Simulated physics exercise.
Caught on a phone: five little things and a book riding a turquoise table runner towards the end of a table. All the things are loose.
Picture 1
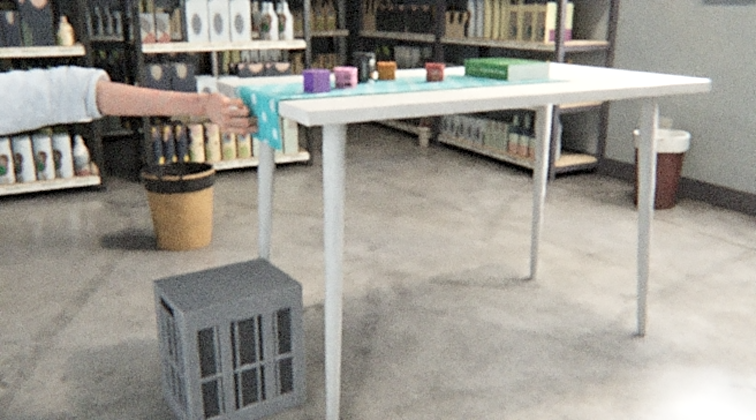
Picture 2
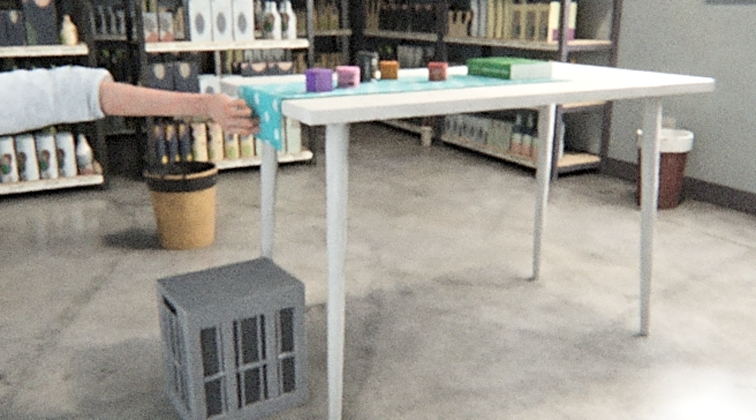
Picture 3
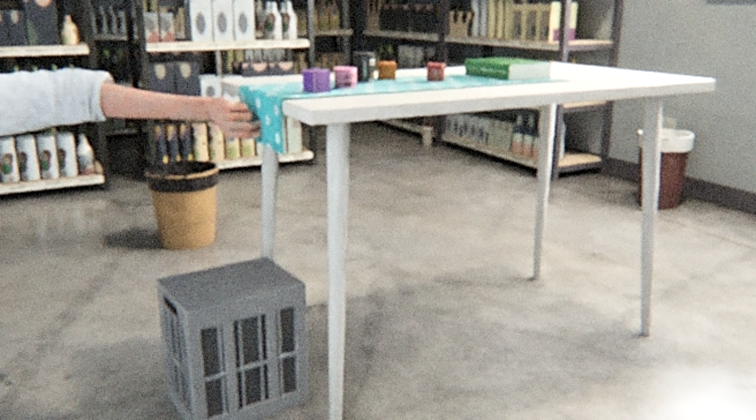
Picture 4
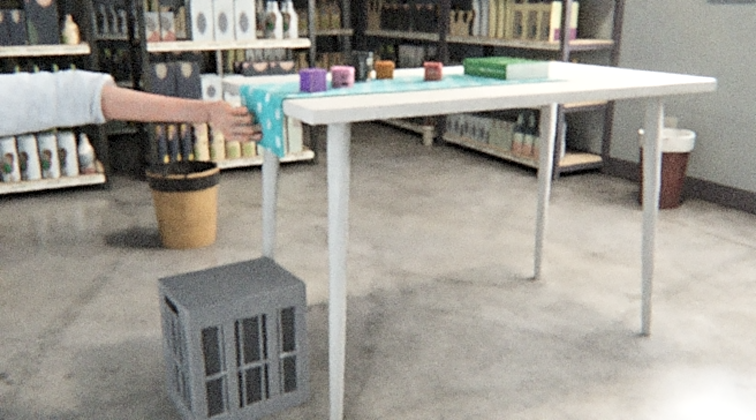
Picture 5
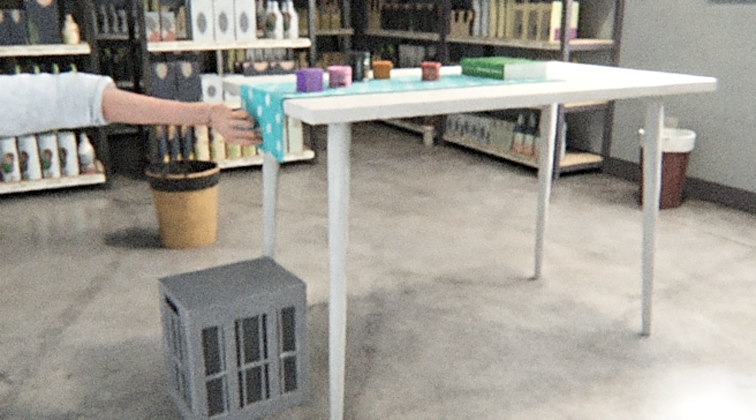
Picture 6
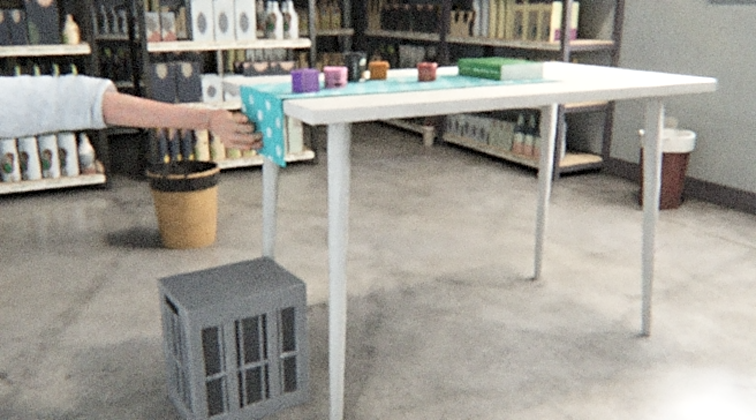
A hand slowly pulls a turquoise runner left, carrying small colourful objects and a green book.
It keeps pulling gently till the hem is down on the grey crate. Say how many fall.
The table loses three.
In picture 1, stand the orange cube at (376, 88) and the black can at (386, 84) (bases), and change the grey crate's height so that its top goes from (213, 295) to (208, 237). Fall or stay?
The orange cube stays on; the black can keeps its place on top.
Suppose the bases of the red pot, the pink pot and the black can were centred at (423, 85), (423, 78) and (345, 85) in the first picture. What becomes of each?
The red pot does not fall, the pink pot survives, the black can drops off.
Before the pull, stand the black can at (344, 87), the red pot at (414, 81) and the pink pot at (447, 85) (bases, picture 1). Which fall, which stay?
The black can drops off, the red pot holds on, the pink pot holds on.
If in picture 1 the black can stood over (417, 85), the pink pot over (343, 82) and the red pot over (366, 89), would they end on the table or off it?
The black can holds on, the pink pot comes down, the red pot drops off.
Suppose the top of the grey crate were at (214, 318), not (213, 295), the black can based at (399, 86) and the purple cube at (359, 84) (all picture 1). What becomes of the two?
The black can goes over, the purple cube is carried off.
Soon after, hem near (263, 221); purple cube gone.
After that, hem on the crate; purple cube, pink pot and black can gone.
In the end, hem on the crate; purple cube, pink pot and black can gone. The count of fallen things is three.
